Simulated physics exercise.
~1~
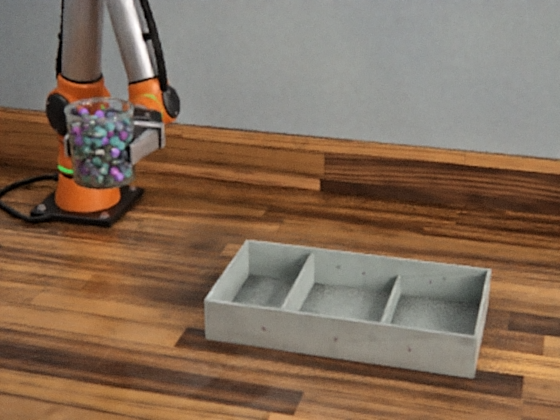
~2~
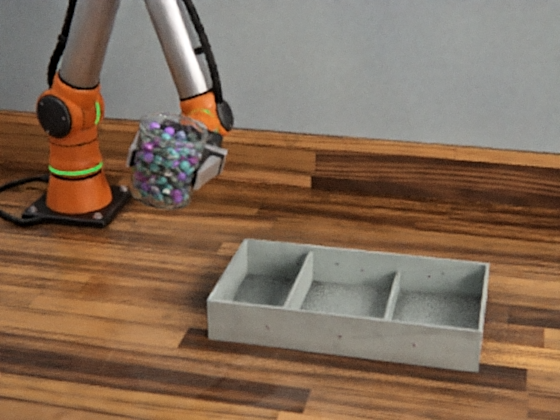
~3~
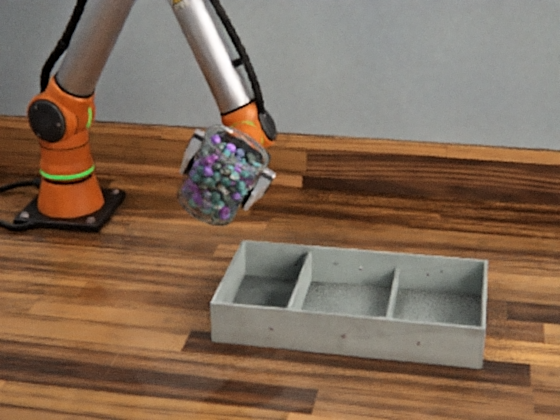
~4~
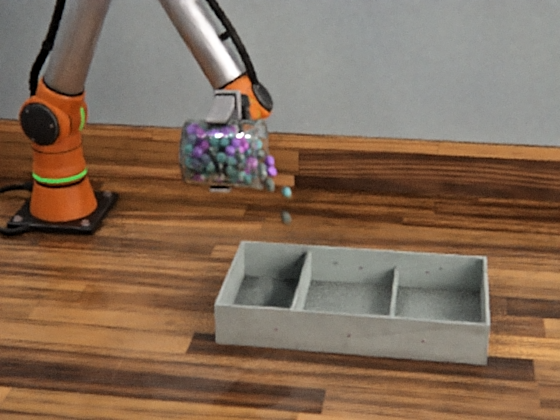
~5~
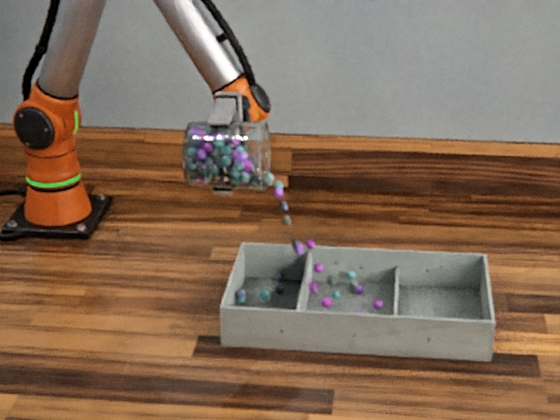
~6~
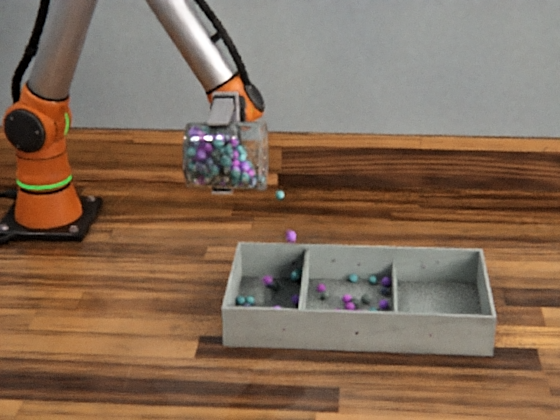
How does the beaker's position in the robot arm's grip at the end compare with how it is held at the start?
At the start the beaker is held upright, while at the end it lies on its side with its opening facing right.
